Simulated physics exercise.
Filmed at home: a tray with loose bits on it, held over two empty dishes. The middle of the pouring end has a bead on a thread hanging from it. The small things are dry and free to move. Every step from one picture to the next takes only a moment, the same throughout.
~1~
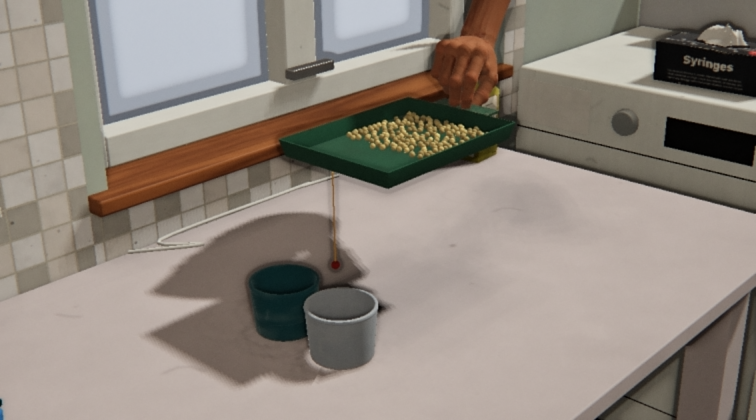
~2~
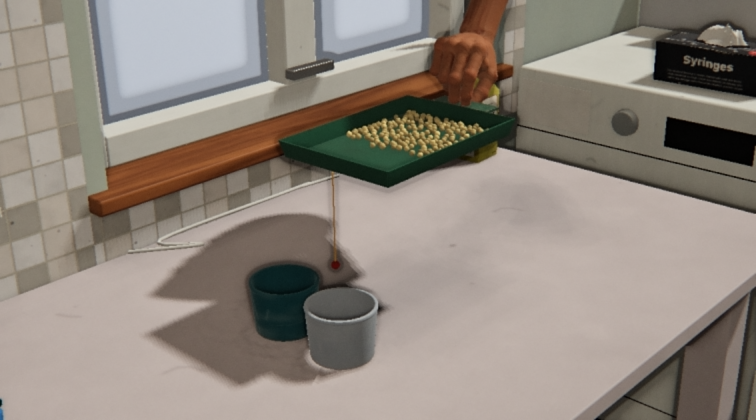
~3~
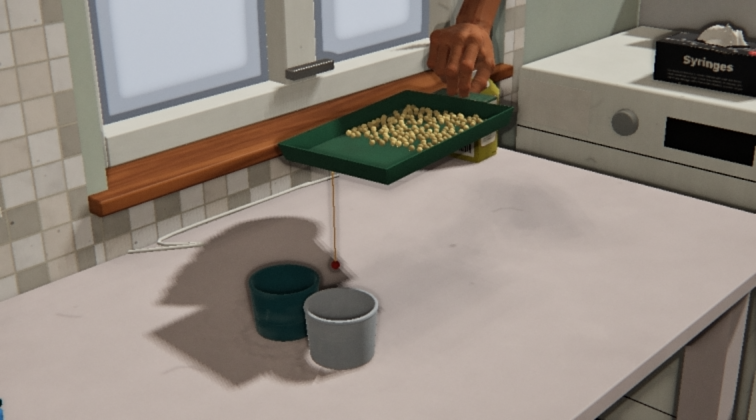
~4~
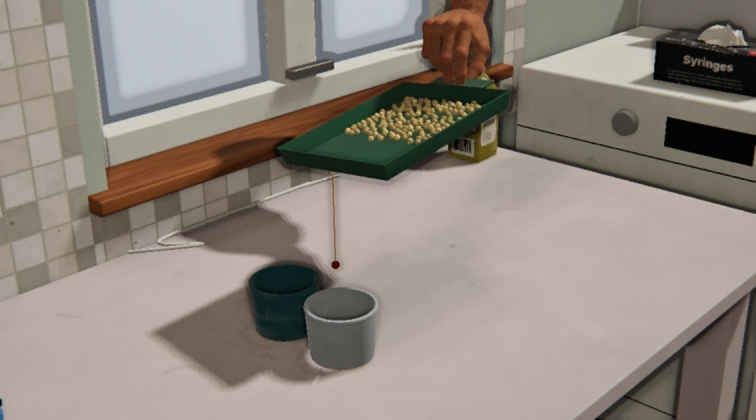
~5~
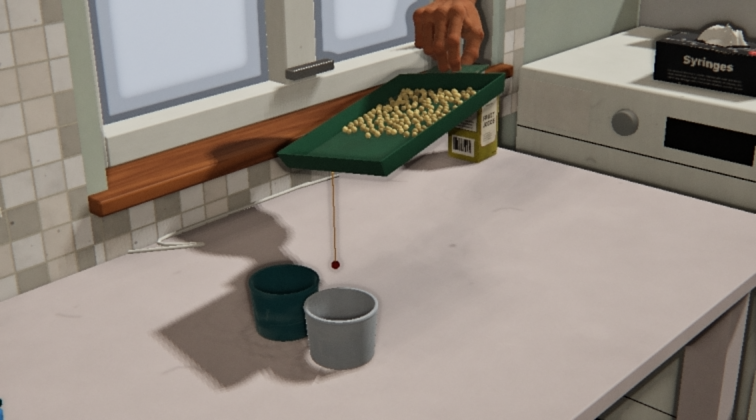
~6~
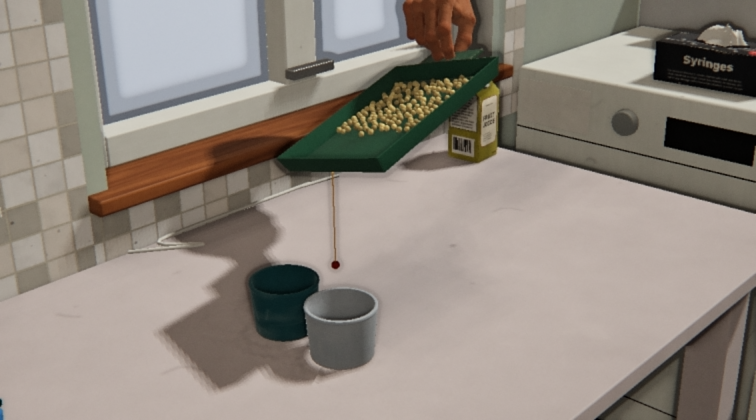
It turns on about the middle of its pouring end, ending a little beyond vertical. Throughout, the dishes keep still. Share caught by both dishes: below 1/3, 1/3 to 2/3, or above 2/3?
Below 1/3.
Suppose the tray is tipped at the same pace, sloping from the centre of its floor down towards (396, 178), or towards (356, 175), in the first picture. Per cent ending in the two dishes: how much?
Lab note: Try 1 = 10 %, try 2 = 60 %.
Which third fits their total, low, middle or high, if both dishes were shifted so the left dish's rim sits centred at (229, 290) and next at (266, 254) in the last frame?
Position 1 - under a third; position 2 - between a third and two thirds.
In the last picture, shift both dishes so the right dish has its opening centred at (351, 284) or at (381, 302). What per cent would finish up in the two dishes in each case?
Close to 80 in a hundred, then close to 0 in a hundred.
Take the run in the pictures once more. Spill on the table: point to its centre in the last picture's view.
Near (267, 300).
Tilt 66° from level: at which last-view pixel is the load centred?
Load centre: Approx. (301, 177).
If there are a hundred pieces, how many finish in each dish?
Around 10 in a hundred in the left dish and around 0 in a hundred in the right dish.
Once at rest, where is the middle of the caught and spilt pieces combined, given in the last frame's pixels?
The centre ends up roughly at (269, 303).
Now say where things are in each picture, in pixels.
The first picture shows corners of the pouring end near (285, 139) and (388, 170), level; middle of the load near (422, 137), soya beans; left dish near (260, 311); right dish near (316, 337); bead on its thread near (336, 265).
The second picture shows corners of the pouring end near (285, 140) and (388, 169), level; middle of the load near (422, 135).
The third picture shows corners of the pouring end near (284, 143) and (386, 166), tipped barely, lowest at the left corner; middle of the load near (422, 129).
The fourth picture shows corners of the pouring end near (283, 147) and (384, 162), tipped a little, lowest at the left corner; middle of the load near (420, 121).
The fifth picture shows corners of the pouring end near (283, 151) and (381, 159), tipped clearly, lowest at the left corner; middle of the load near (411, 114).
The sixth picture shows corners of the pouring end near (282, 156) and (377, 155), tipped clearly, lowest at the left corner; middle of the load near (404, 108), all but a few on the move; left dish near (260, 311); right dish near (316, 337).
Shortly afterwards, tray tipped steeply; near two thirds on the tray; only a few in the left dish; a little outside both; near a quarter in the air.
Next, tray tipped past a quarter turn; a little on the tray; a little in the left dish; near two thirds outside both; a little in the air.
Some moments later, tray tipped past a quarter turn; a little in the left dish; the bulk outside both.
In the end, tray tipped past a quarter turn; none at all in the right dish; a little in the left dish; the bulk outside both.
